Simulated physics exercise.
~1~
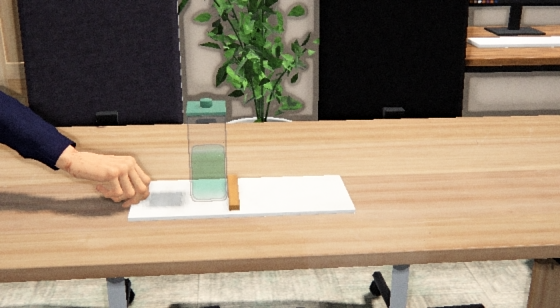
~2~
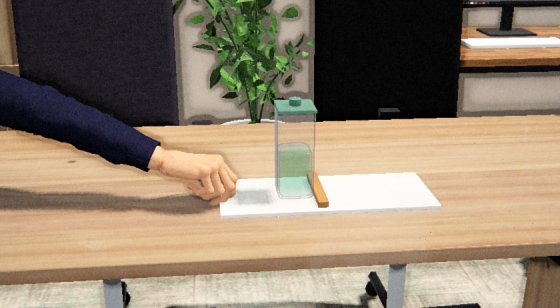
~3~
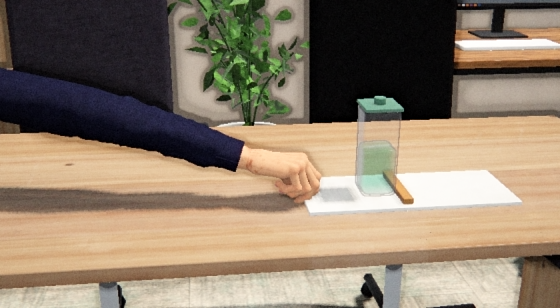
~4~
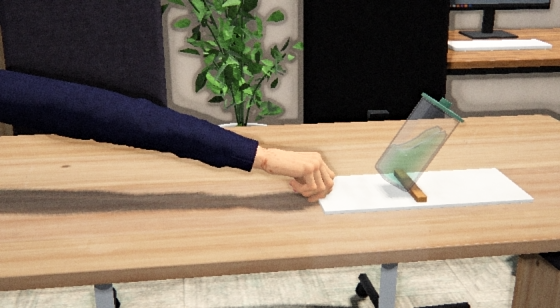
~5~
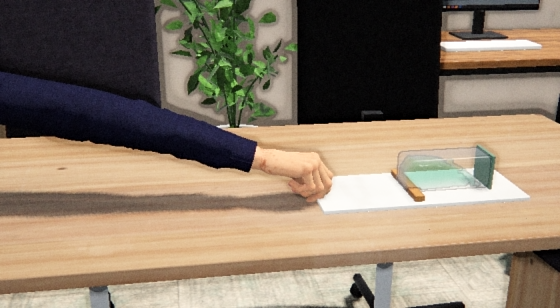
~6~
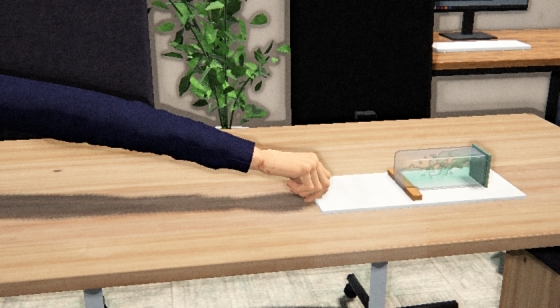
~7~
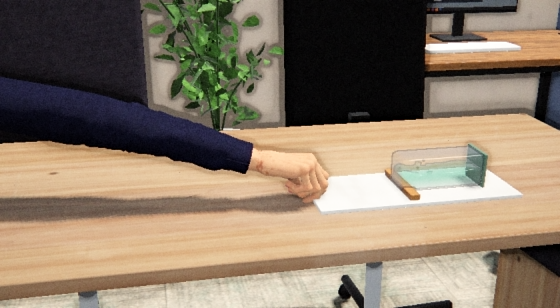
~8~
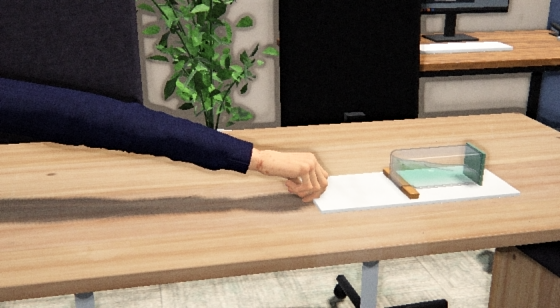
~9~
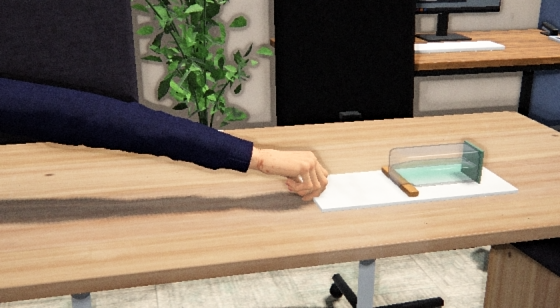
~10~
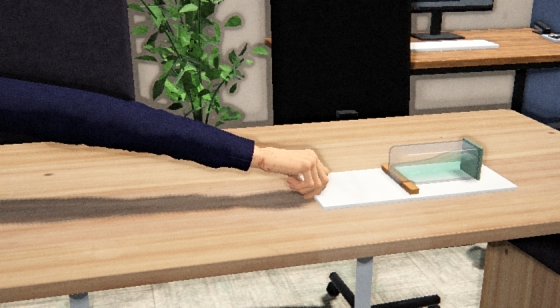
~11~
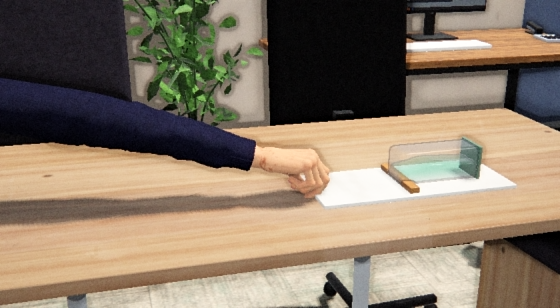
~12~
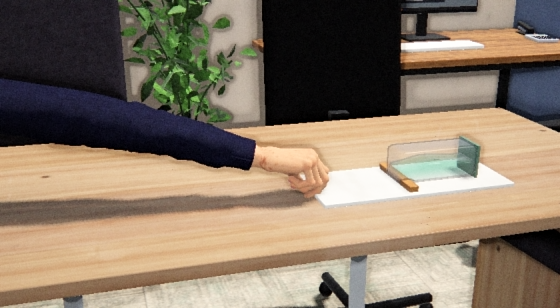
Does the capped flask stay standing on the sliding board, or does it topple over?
It topples over. As the board comes to rest, the flask tips to the right over the batten and ends up lying on its side.
